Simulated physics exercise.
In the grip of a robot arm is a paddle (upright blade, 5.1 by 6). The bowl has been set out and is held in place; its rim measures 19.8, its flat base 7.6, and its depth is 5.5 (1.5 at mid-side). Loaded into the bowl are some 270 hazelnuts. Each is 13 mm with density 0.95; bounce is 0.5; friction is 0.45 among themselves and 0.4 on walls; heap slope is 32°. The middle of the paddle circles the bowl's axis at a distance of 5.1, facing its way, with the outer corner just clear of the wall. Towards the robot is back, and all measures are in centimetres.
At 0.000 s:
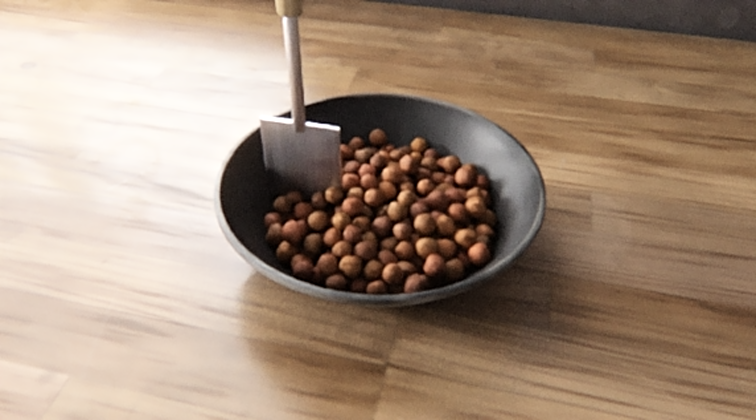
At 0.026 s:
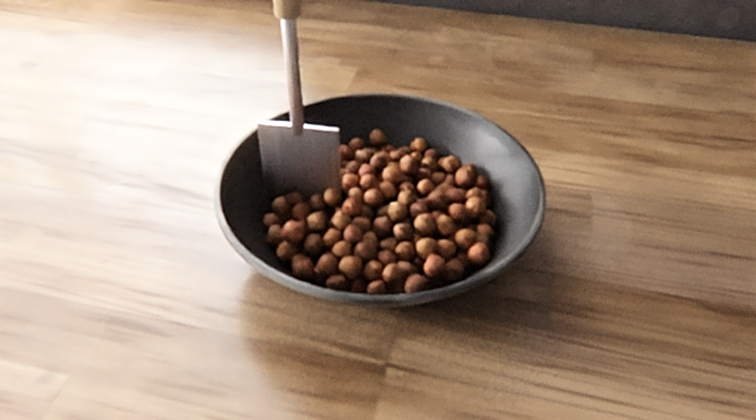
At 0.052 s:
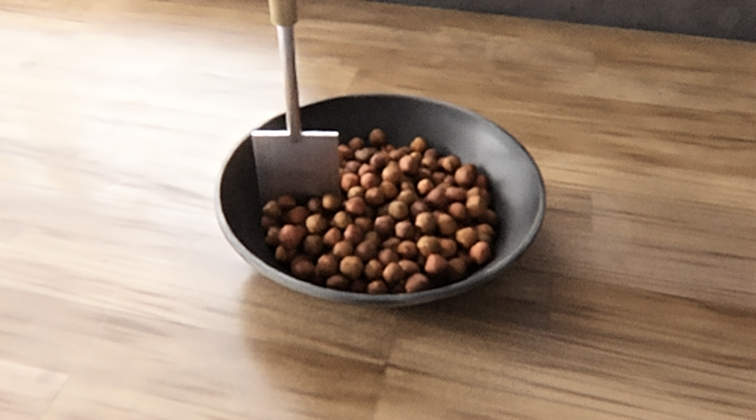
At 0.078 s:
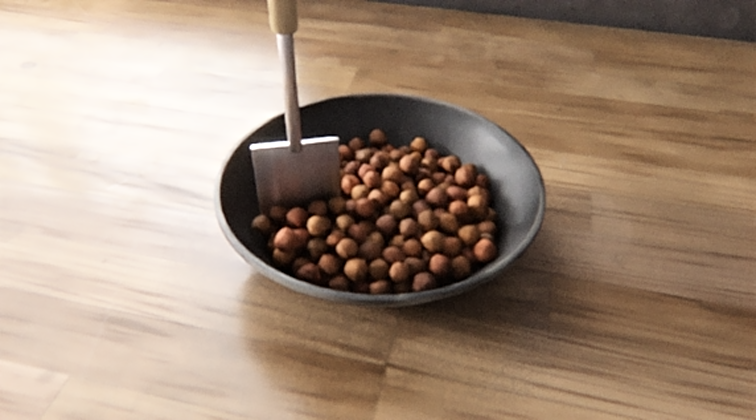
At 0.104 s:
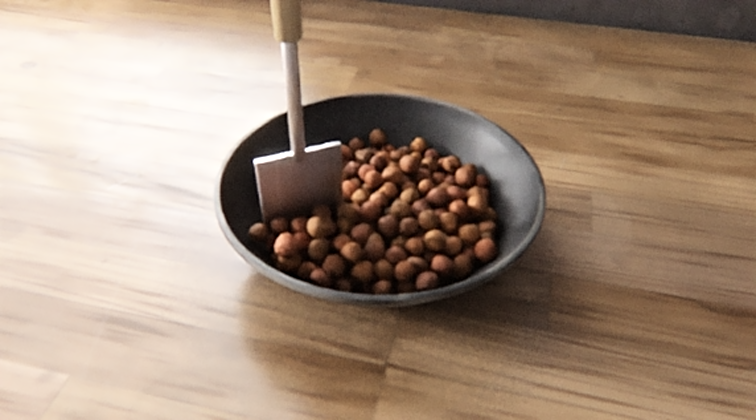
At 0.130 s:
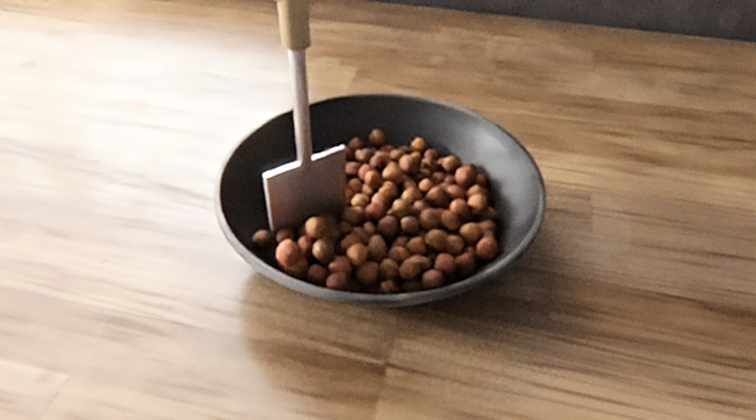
Upright metal paddle with a wooden handle sweeping toward the viewer along the left side of a dark bowl, pushing brown hazelnuts.
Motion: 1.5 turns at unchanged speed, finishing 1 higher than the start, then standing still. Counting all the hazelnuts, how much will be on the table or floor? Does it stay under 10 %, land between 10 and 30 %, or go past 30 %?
It lands between 10 and 30 %.
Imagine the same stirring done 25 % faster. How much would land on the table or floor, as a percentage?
Estimated share: Near 30 %.
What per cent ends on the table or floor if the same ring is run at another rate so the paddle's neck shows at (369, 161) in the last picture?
About 40 %.
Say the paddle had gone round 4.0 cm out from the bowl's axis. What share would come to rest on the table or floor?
It would come to about 10 per cent.
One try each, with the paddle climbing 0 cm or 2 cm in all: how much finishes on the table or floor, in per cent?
Roughly 25 and 10 per cent.
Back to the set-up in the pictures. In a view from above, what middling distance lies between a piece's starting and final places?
I'd put it at roughly 5 centimetres.
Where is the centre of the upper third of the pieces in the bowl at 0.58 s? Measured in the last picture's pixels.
I'd point to somewhere close to (407, 136).
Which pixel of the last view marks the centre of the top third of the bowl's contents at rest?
I'd put it at about (419, 197).
By 0.58 s, 241° round, highest piece 8 above the table; 243 in the bowl, 25 on the table or floor, 6 in flight or on the tool.
By 1.03 s, 75° round, highest piece 7 above the table; 222 in the bowl, 52 on the table or floor.
By 1.45 s, 180° round, highest piece 5 above the table; 218 in the bowl, 56 on the table or floor.
By 2.15 s, 180° round, highest piece 5 above the table; 218 in the bowl, 56 on the table or floor.
Final count, 218 in the bowl, 56 on the table or floor. That is 20 % on the table or floor.
